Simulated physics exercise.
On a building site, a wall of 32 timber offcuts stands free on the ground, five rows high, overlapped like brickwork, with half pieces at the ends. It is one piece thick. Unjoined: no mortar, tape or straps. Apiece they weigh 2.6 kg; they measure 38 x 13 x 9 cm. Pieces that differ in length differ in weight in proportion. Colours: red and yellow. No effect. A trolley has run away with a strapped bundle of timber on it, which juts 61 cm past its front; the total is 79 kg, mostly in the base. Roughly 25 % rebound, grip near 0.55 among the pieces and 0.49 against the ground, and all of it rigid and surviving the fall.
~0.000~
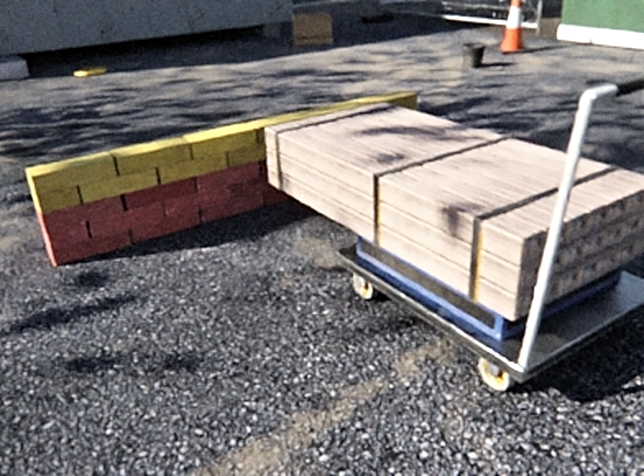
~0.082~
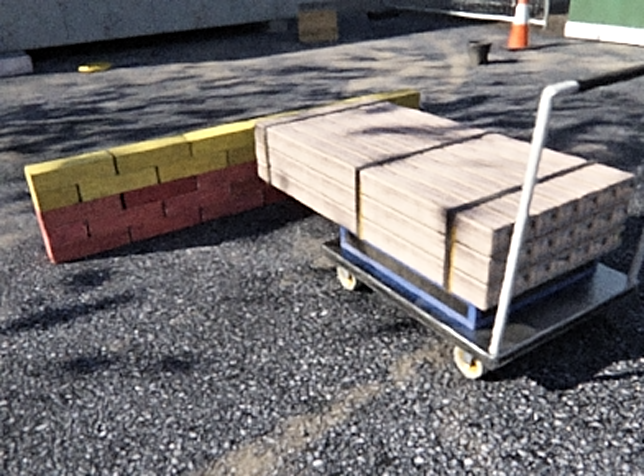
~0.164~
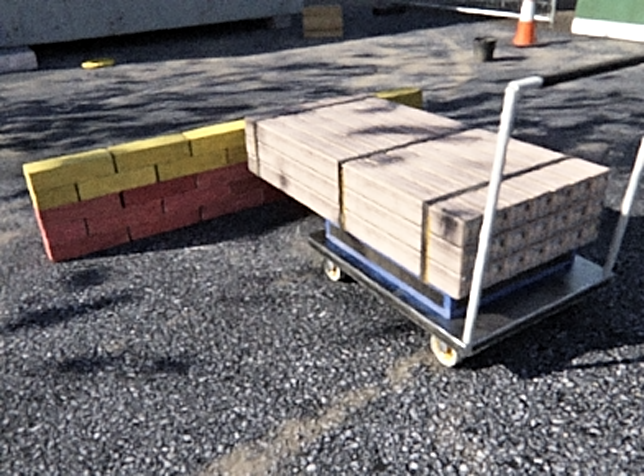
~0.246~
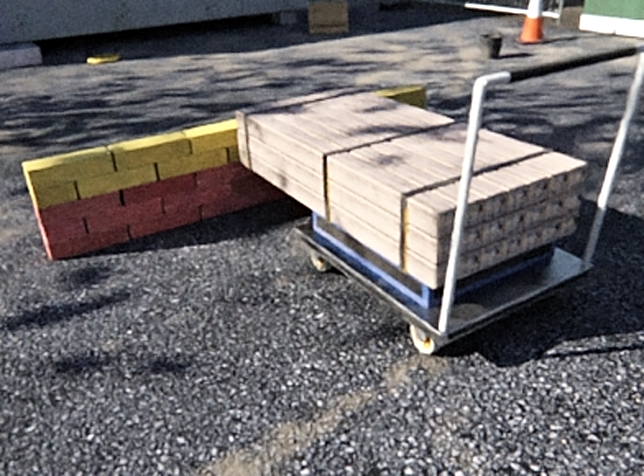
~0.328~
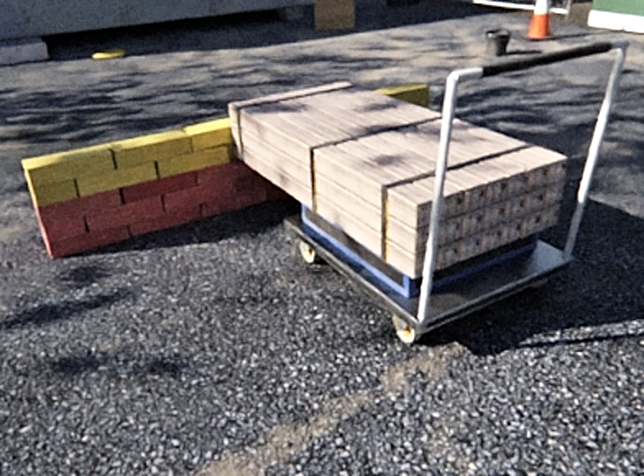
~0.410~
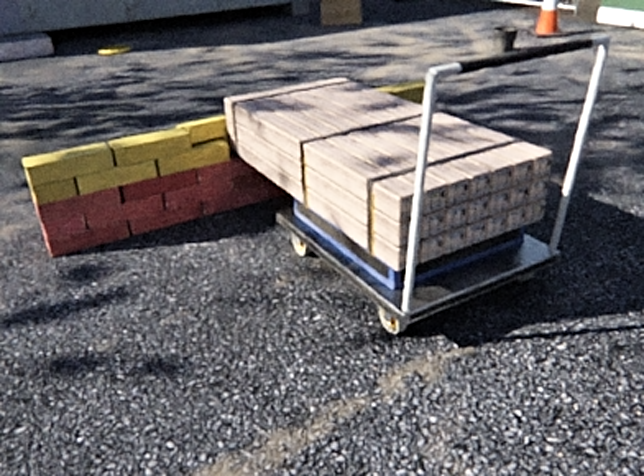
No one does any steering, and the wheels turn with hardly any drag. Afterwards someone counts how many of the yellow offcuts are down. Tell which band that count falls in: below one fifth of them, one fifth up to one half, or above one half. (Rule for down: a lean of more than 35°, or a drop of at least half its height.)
The count falls one fifth up to one half.
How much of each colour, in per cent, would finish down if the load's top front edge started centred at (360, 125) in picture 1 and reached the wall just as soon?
Down at the end: Red 20 per cent, yellow 40 per cent.
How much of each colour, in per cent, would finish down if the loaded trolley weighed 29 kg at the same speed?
Red 0, yellow 40 %.
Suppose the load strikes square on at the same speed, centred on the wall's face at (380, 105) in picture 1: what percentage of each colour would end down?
Result - red: 20 %; yellow: 50 %.
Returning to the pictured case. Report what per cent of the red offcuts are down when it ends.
Taking the red group, 0 in a hundred end up down.
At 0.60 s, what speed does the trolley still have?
It is moving at around 0.9 m/s.
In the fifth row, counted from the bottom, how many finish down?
3 in total.
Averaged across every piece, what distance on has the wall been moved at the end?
Mean shift: Around 15 cm.
After 0.60 s, load 28 cm past the wall's line, still rolling; 5 of the 13 yellow offcuts down (5 of 32 in all colours); top yellow offcut unmoved.
After 1.08 s, load 69 cm past the wall's line, still rolling; 5 of the 13 yellow offcuts down (5 of 32 in all colours); top yellow offcut unmoved; top red offcut shifted 30 mm.
At rest (1.8 s), load 79 cm past the wall's line, stopped; 5 of the 13 yellow offcuts down (5 of 32 in all colours); top yellow offcut shifted 18 mm; top red offcut shifted 13 cm. That is 38 per cent. As the last picture would show them, middles, top yellow offcut near (400, 94), top red offcut near (281, 144).
